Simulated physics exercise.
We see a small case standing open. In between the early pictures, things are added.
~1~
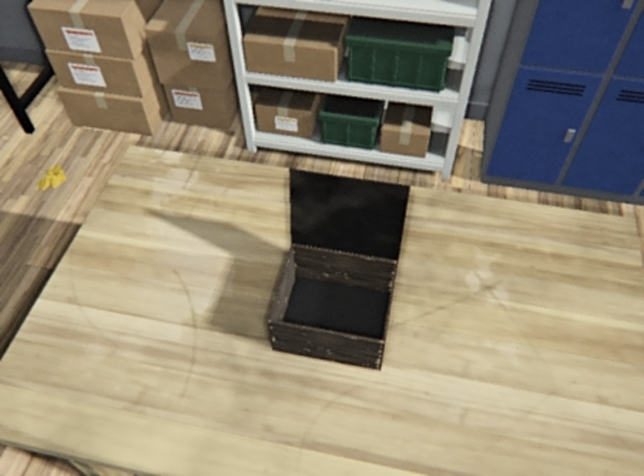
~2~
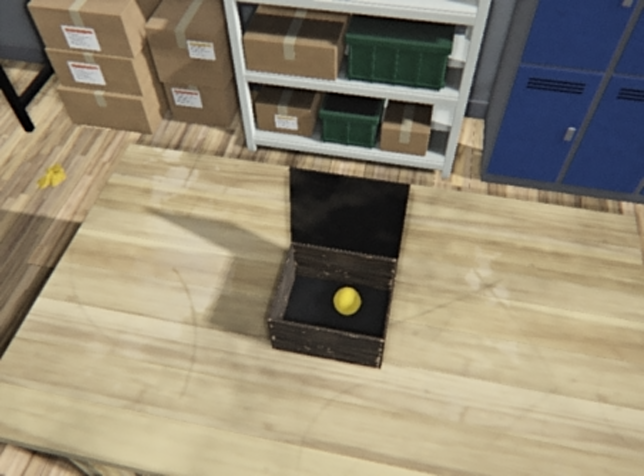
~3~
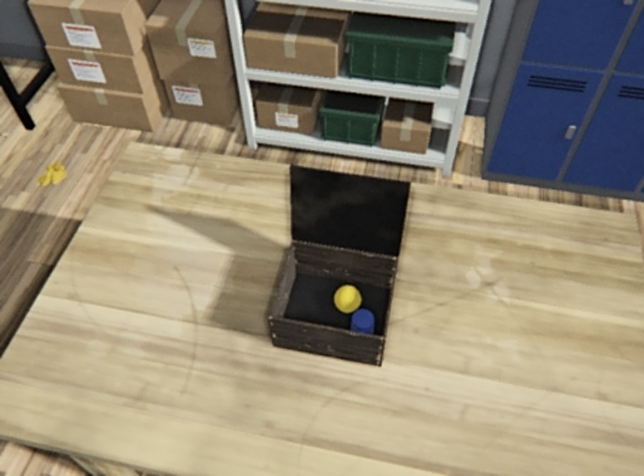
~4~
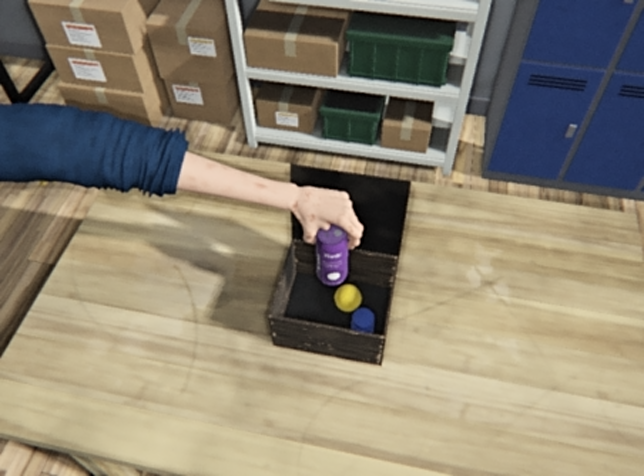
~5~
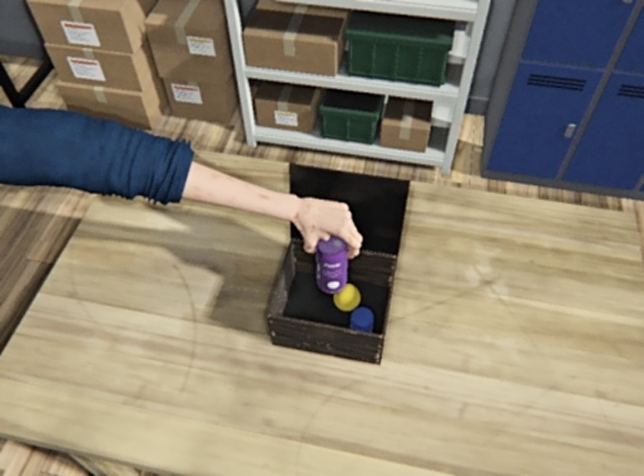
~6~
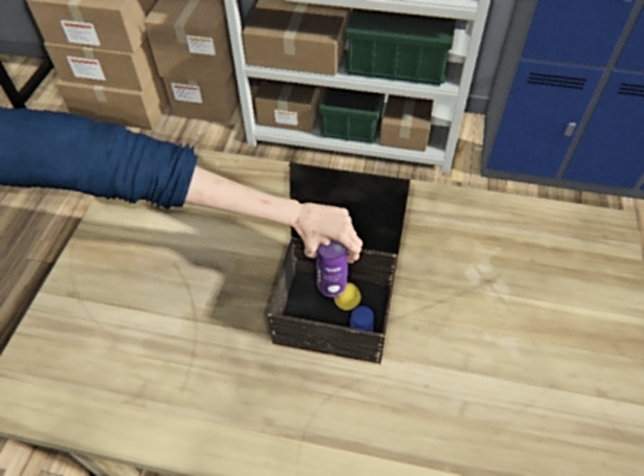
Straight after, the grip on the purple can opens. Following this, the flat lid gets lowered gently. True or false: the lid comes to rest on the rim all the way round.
True.
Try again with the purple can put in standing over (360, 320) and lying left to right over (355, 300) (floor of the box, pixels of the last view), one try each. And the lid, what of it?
First, it comes fully down; second, it comes fully down.
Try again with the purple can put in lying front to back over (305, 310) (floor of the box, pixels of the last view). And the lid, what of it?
Then the lid does shut, as it turns out.
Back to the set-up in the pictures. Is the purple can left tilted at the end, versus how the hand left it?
Simply put, the purple can gets tilted.
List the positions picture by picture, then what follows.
In the first frame, the last thing is not in view yet.
In the second frame, the last thing is not in view yet.
In the third frame, the last thing is not in view yet; blue shaker (362, 330).
In the fourth frame, on its way; purple can (332, 256); blue shaker (362, 329).
In the fifth frame, on its way; purple can (332, 265); blue shaker (361, 329).
In the sixth frame, put in, still held; purple can (332, 269); blue shaker (362, 327).
Then, 0.90 s later than the last frame, lid starting down; purple can on its side near (320, 305); yellow lemon moved about its own width.
Then, 1.70 s later than the last frame, lid 50° above the rim; purple can on its side near (320, 310); yellow lemon moved about its own width.
When it is over, lid shut; lying over in the box, purple can; moved from the start, yellow lemon; blue shaker as before. End places, in pixels of the last picture, purple can near (320, 311).
